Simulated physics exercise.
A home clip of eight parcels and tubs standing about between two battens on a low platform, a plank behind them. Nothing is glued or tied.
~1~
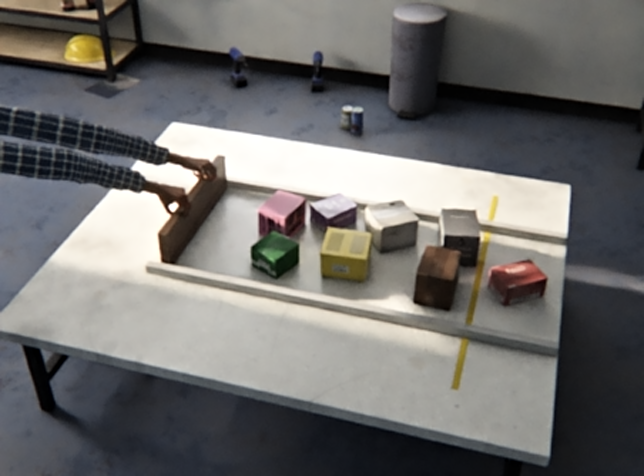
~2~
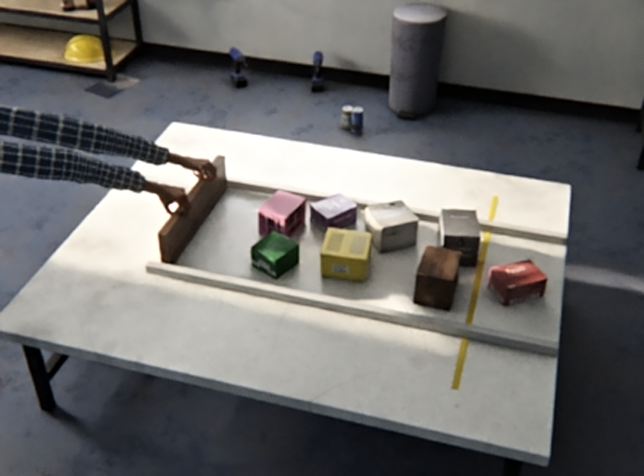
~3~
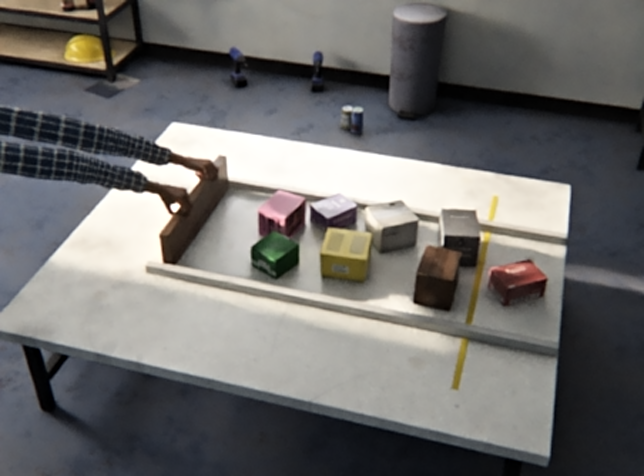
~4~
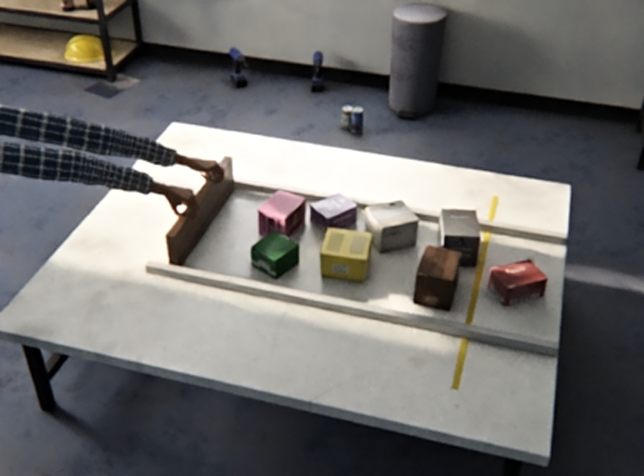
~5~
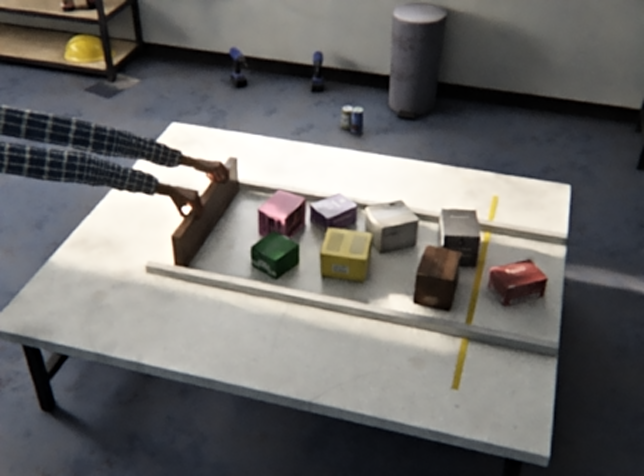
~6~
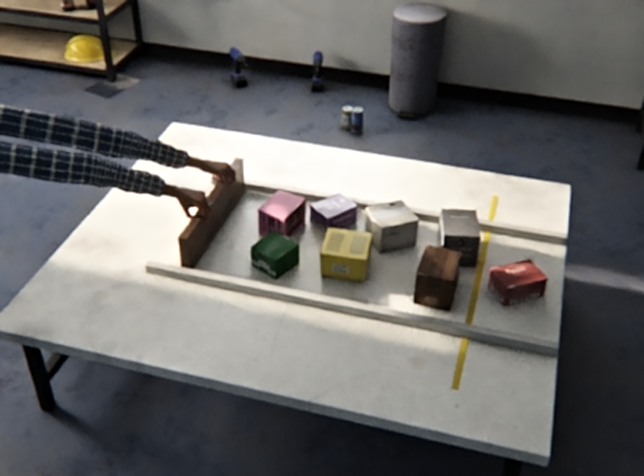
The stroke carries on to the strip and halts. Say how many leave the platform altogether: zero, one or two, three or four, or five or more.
Here the number that fall off is three or four.
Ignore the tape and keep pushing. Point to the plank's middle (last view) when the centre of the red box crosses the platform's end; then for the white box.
For the red box at (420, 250), for the white box at (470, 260).
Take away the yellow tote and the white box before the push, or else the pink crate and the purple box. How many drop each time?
Fallen: 1, and 2 in the other try.
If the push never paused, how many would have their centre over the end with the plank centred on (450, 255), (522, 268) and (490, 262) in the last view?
In that order 2, 6 and 4.
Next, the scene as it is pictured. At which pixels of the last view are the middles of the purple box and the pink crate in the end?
First (534, 245), then (499, 254).
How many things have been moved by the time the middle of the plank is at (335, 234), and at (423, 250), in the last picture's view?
6 and 8.
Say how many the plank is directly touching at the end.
It touches 2.
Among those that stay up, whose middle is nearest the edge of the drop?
It is the yellow tote.
Soon after, none off yet; red box at rest near (517, 282); grey box at rest near (458, 237); brown box at rest near (438, 278).
In the end, the number that fall off is three or four; gone, white box, brown box, grey box and red box.
